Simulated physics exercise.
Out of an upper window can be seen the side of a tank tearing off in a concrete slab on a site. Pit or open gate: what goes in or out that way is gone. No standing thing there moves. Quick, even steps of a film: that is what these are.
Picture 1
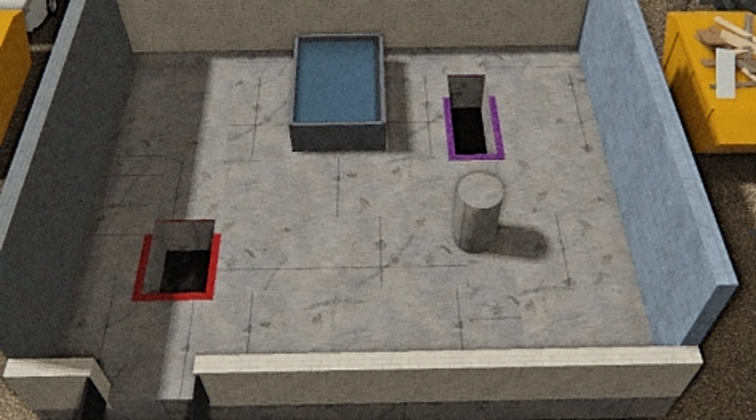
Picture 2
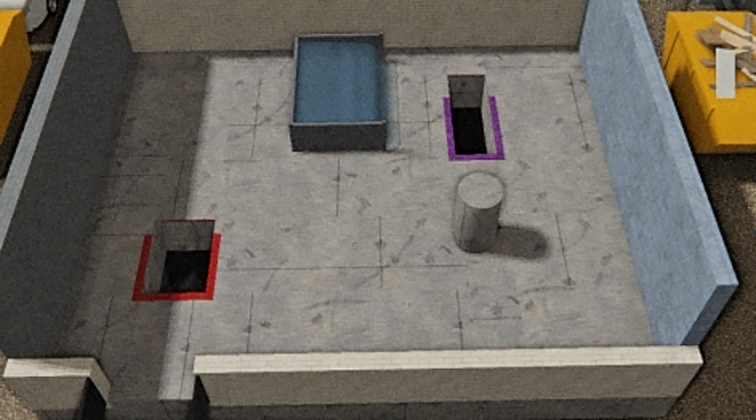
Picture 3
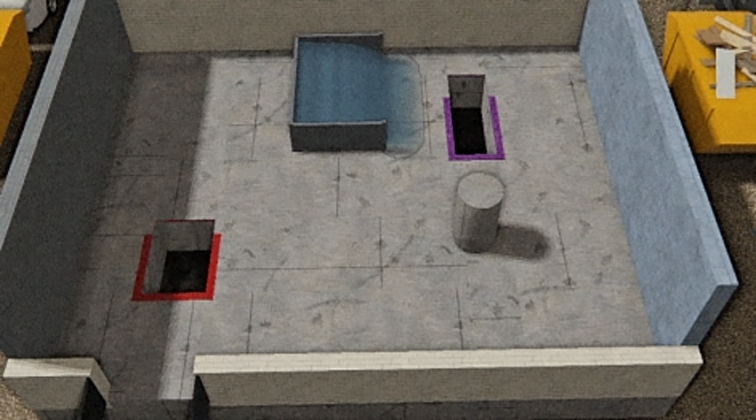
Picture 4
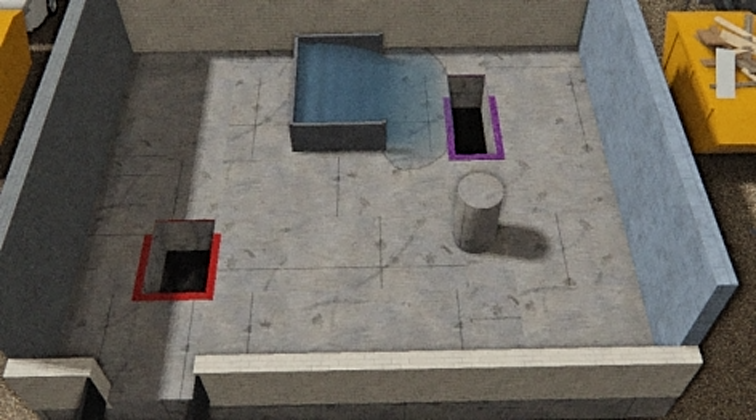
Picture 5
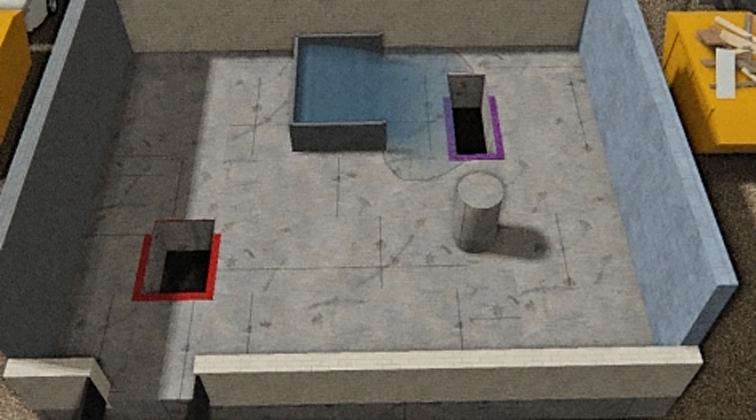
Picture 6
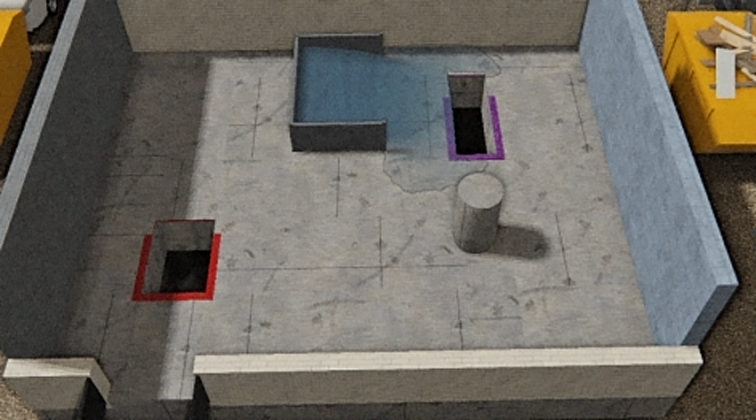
Blue water fills a dark-walled tank at the back of a walled grey concrete slab, seen from high above at a fixed angle. A purple-edged pit lies right of it, a grey cylinder stands below that, a red-edged pit sits at left, and a blue wall lines the right. The tank's right side opens and water spreads rightward in a thinning sheet, reaching around the purple-edged pit and toward the cylinder.
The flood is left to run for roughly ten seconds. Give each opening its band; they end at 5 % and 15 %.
Result: The gate accounts for a negligible part - below five per cent; the red pit accounts for a negligible part - below five per cent; the purple pit accounts for a substantial part - beyond fifteen per cent.
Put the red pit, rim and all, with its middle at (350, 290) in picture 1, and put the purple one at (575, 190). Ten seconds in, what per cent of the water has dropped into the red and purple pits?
The red pit takes around 4 percent, while the purple pit takes around 50 percent.
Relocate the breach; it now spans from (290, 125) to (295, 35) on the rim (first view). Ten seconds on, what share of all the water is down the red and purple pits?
Red takes 30 in a hundred, purple takes 0 in a hundred.
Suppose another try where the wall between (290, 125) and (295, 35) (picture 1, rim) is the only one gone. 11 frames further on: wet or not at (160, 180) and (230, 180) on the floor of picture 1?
As listed: Covered, awash.
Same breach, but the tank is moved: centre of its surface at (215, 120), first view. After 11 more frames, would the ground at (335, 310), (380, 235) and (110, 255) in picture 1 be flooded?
Taking them as they were asked, they come out bone dry, soaked, bone dry.
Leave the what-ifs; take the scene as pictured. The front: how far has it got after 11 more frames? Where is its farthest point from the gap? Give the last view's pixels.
At roughly (597, 224).
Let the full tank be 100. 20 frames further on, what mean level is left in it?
My reading is 14 %.
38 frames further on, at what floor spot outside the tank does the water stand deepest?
It should be deepest at about (618, 374).
A moment on, water covers 15 % of the floor; the gate 0 %, the red pit 0 %, the purple pit 25 %.
Next, water covers 15 % of the floor; the gate 0 %, the red pit 0 %, the purple pit 42 %.
Then, water covers 25 % of the floor; the gate 0 %, the red pit 0 %, the purple pit 54 %.
Later, water covers 30 % of the floor; the gate 0 %, the red pit 0 %, the purple pit 63 %.
In the end, water covers 30 % of the floor; the gate 0 %, the red pit 0 %, the purple pit 68 %.
